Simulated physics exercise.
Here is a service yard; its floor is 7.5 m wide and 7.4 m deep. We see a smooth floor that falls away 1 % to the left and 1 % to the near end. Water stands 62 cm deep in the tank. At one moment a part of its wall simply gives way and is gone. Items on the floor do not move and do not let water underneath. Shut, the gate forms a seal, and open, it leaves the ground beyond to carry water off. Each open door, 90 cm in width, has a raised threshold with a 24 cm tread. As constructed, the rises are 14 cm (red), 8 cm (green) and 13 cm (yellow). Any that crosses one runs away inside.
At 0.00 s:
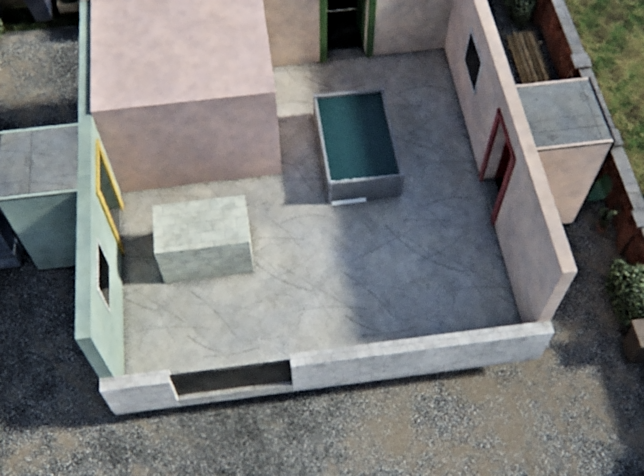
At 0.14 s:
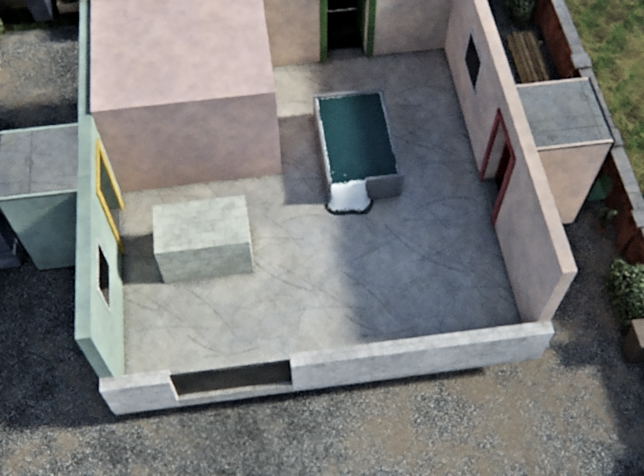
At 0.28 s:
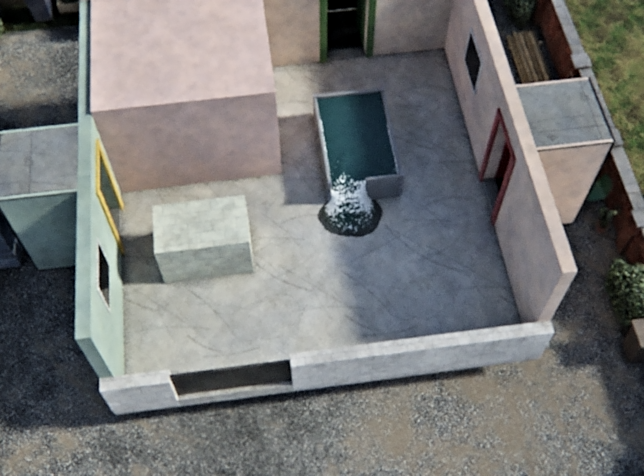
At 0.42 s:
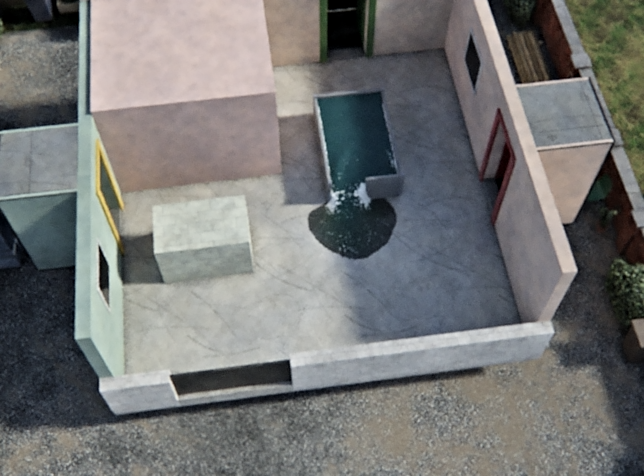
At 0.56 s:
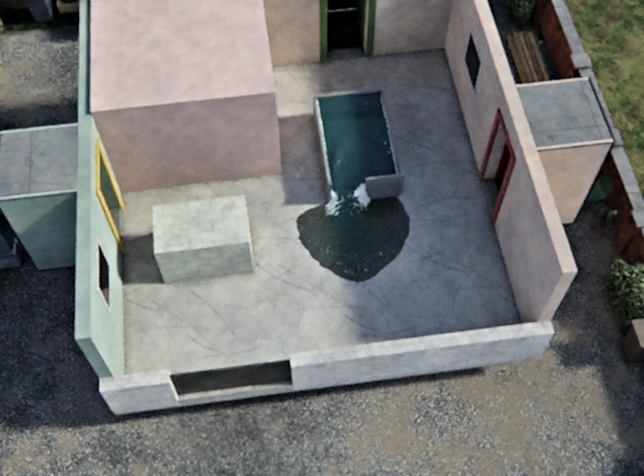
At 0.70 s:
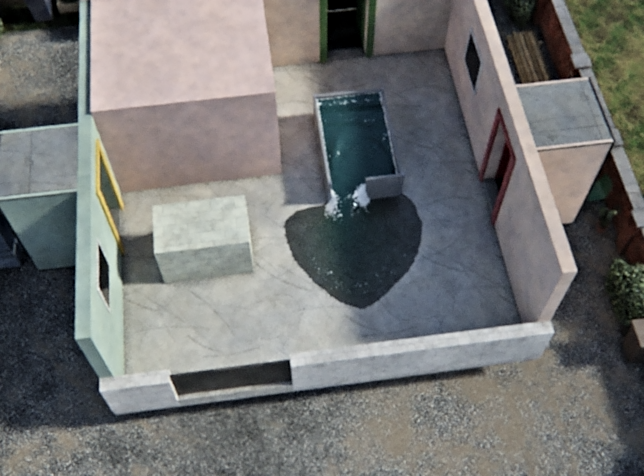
Service yard seen from above, water bursting from the near end of a tank and spreading across the pale floor in a dark, widening pool.
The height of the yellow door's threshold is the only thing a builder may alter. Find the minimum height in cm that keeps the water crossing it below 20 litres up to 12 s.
7 cm.
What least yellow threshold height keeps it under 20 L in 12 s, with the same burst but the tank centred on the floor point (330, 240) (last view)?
I'd put it at close to 9.0 cm.
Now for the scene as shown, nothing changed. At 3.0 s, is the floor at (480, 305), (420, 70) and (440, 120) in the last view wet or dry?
I'd mark them touched by the flood, spared by the flood and spared by the flood, respectively.
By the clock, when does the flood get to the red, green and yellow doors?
Front times - red: 4.5 s, green: 11.0 s, yellow: 4.5 s.
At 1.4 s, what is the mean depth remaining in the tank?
The mean depth is about 45 cm.
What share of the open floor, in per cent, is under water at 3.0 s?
Around 40 per cent of the floor.
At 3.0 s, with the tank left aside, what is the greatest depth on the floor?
Up to some 26 centimetres, I'd say.
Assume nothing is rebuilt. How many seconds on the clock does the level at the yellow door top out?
Some 8.5 s, more or less.
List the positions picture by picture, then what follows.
The first frame shows still water, 62 cm deep, in the tank at (357, 137); the yellow door at (111, 202) is dry.
In the second frame, the front is at (340, 212), 0.3 m from the gap at (348, 192); 0.2 m2 of floor is wet, 62 cm left at the back.
In the third frame, water pours out at (348, 194) and has run 0.8 m, to (353, 234); about 10 cm deep outside, 62 cm at the back.
In the fourth frame, the front is at (351, 255), 1.3 m from the gap at (348, 194); 1.6 m2 of floor is wet, 62 cm left at the back.
In the fifth frame, the front is at (352, 276), 1.8 m from the gap at (348, 194); 2.7 m2 of floor is wet, 61 cm left at the back.
In the sixth frame, the gap is at (348, 194), the front 2.3 m out at (353, 302); the back of the tank holds 56 cm; the yellow door at (111, 202), 4.7 m from the gap, is still 3.6 m from the nearest water.
After 1.4 s water covers 25 % of the floor, deepest (33 cm) near (342, 207); it has not reached the yellow door.
After 3.0 s water covers 40 % of the floor, deepest (26 cm) near (126, 394); it has not reached the yellow door.
After 12.0 s water covers 85 % of the floor, deepest (12 cm) near (126, 394); 9 cm at the yellow door, 0 litres in over its 13 cm threshold.
At the yellow door as built, the water arrived by 4.6 s and peaked near 10 cm at 8.6 s.
With a threshold of 6 cm, 28 litres would have come in within the 12 s; with 8 cm, 13 litres. So under 20 litres takes about 7 cm.
